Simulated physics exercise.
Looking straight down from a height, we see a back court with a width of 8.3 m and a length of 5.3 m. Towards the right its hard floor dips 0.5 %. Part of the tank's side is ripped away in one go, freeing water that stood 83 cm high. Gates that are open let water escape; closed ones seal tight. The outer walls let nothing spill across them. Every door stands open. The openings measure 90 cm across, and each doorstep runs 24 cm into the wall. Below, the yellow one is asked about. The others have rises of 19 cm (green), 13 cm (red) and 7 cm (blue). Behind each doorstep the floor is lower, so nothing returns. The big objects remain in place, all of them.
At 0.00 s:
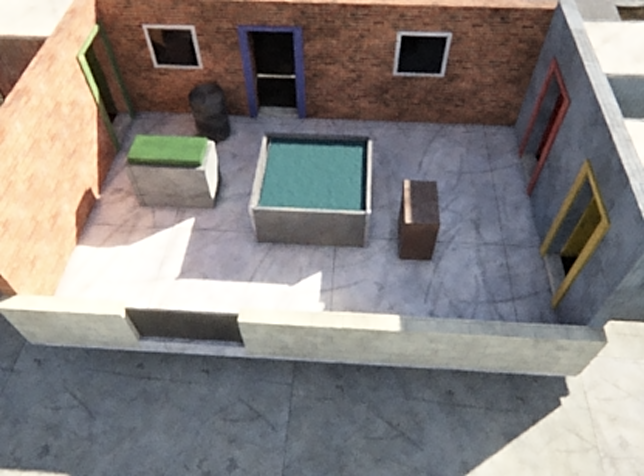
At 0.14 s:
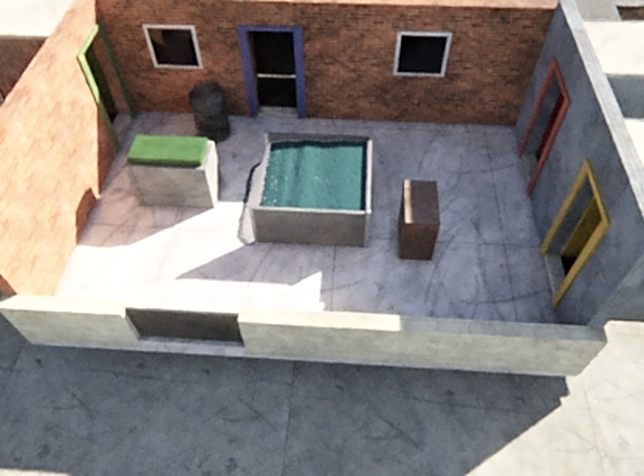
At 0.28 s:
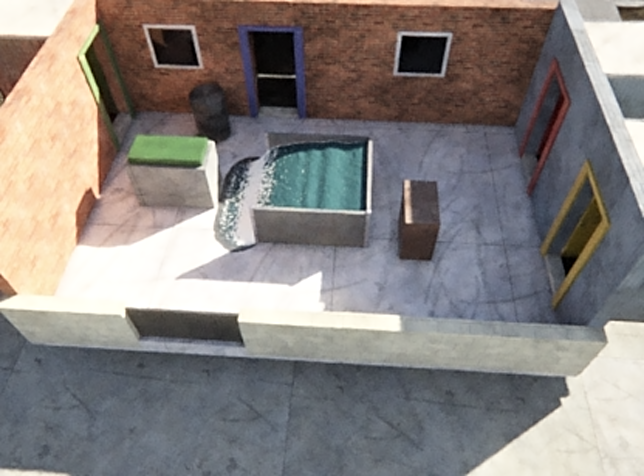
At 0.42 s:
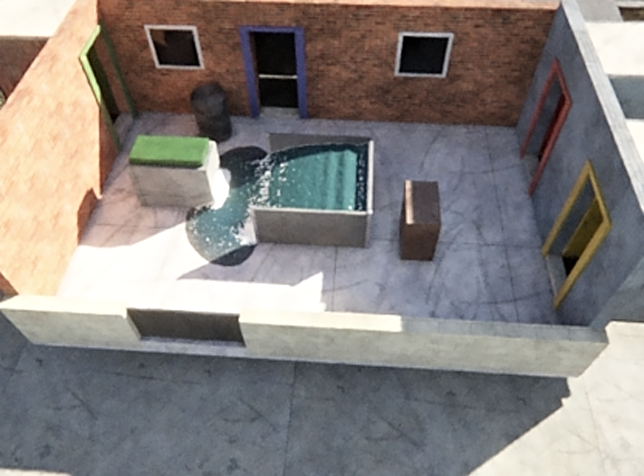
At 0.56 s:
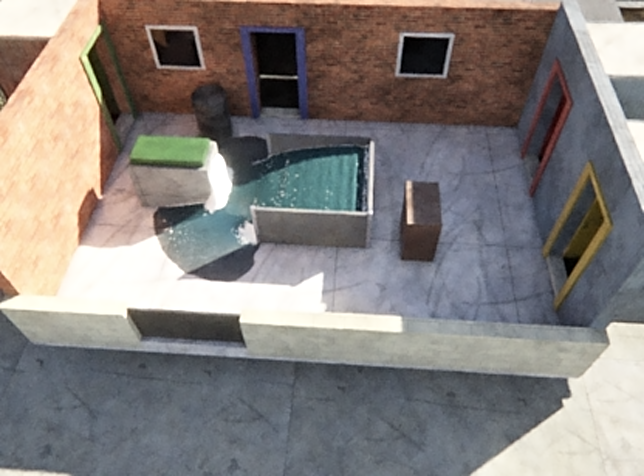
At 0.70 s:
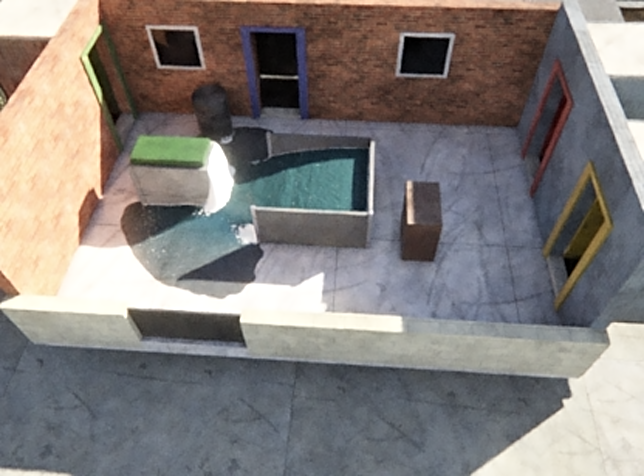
Water sits level in a square, open-topped tank in the middle of a walled courtyard, then bursts out through its left side. It pours onto the pale floor, splashes against the green-topped block and spreads leftward and toward the front in a widening, thinning pool, while the level in the tank drops slightly.
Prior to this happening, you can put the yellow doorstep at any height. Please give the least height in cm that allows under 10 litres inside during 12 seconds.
It would have to be roughly 8 cm high.
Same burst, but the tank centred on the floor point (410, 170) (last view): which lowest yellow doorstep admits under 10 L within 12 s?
Then close to 11.5 cm.
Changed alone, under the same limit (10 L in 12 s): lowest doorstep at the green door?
Roughly 25 cm at green.
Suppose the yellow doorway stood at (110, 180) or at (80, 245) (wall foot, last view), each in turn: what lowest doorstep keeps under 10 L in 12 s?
You'd want about 19 cm there first, then about 26 cm.
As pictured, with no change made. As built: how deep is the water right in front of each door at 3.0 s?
Centimetres: Green = 20, red = 0, blue = 13, yellow = 0.
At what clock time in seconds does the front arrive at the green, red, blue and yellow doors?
So green sees it at 1.1 s, red at 6.5 s, blue at 1.5 s and yellow at 7.0 s.
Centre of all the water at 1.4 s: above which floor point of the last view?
The balance point sits at roughly (249, 203).
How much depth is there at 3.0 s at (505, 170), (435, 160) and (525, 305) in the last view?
Taking the spots in order: About 0, 0 and 0 centimetres.
After 1.4 s water covers 35 % of the floor, deepest (52 cm) near (232, 197); it has not reached the yellow door.
After 3.0 s water covers 45 % of the floor, deepest (27 cm) near (100, 324); it has not reached the yellow door.
After 12.0 s water covers 95 % of the floor, deepest (11 cm) near (515, 320); 9 cm at the yellow door, 0 litres in over its 11 cm doorstep.
At the yellow door as built, the water arrived by 7.0 s and peaked near 10 cm at 8.0 s.
With a doorstep of 7 cm, 18 litres would have come in within the 12 s; with 9.5 cm, 2 litres. So under 10 litres takes about 8 cm.
